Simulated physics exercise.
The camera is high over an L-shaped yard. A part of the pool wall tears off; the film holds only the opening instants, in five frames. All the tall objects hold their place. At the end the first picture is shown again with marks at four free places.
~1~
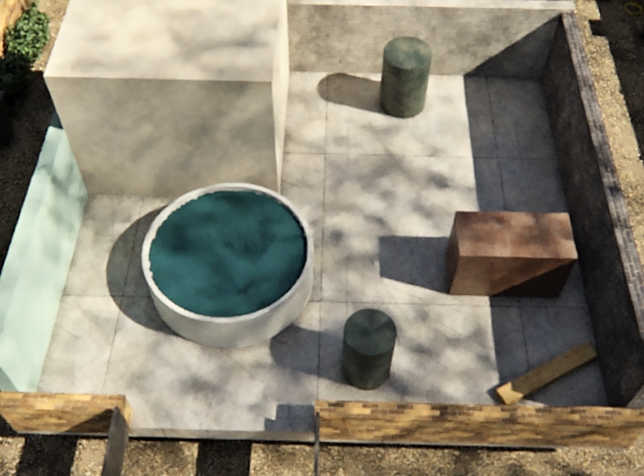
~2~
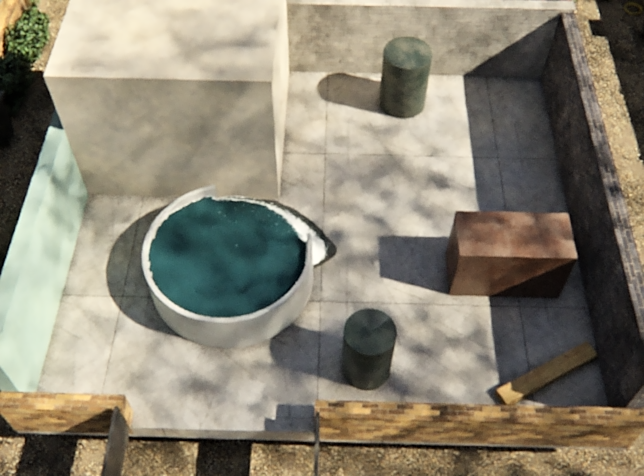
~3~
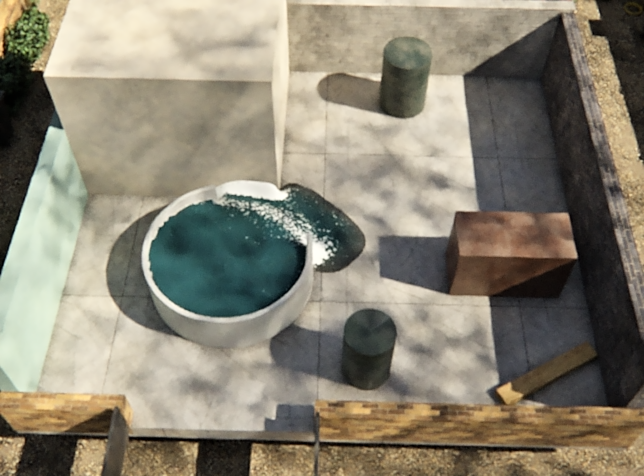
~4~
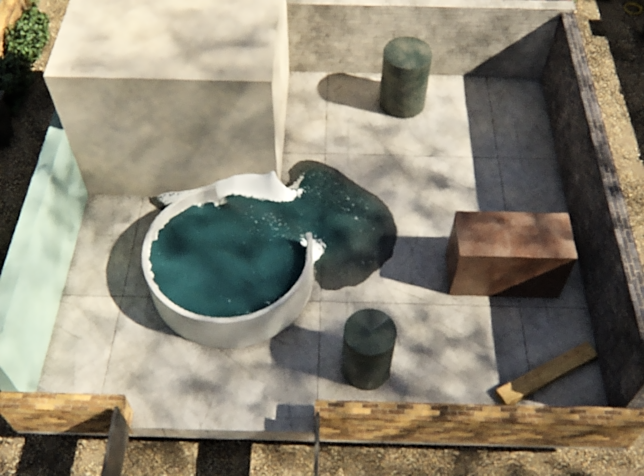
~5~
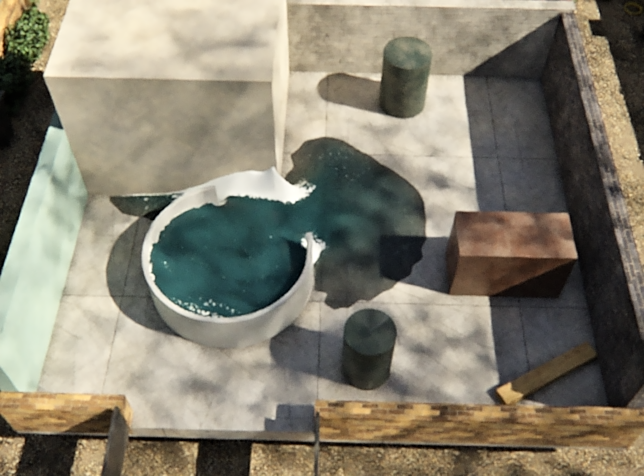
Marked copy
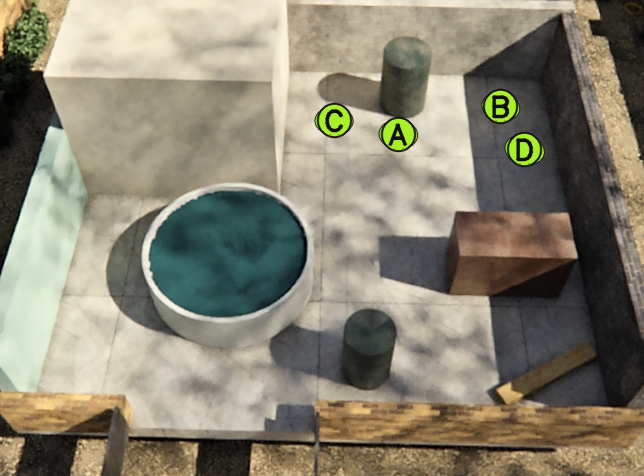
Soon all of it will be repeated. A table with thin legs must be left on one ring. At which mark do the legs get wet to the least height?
Choose C.
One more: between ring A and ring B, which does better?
A it is.
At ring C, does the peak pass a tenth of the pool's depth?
Yes, it does.
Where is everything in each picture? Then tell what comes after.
In the first frame, pool full, its middle at (228, 251); open gate at (221, 402).
In the second frame, front seen at (318, 253), 2 % of the ground wet.
In the third frame, front seen at (352, 251), 5 % of the ground wet.
In the fourth frame, front seen at (157, 198), 10 % of the ground wet.
In the fifth frame, front seen at (117, 197), 17 % of the ground wet.
On the marked copy, A at (398, 134); B at (500, 106); C at (334, 120); D at (524, 149).
With A, the water peaks at about 29 % of the depth that stood in the pool.
With B, the water peaks at about 48 % of the depth that stood in the pool.
With C, the water peaks at about 15 % of the depth that stood in the pool.
With D, the water peaks at about 38 % of the depth that stood in the pool.
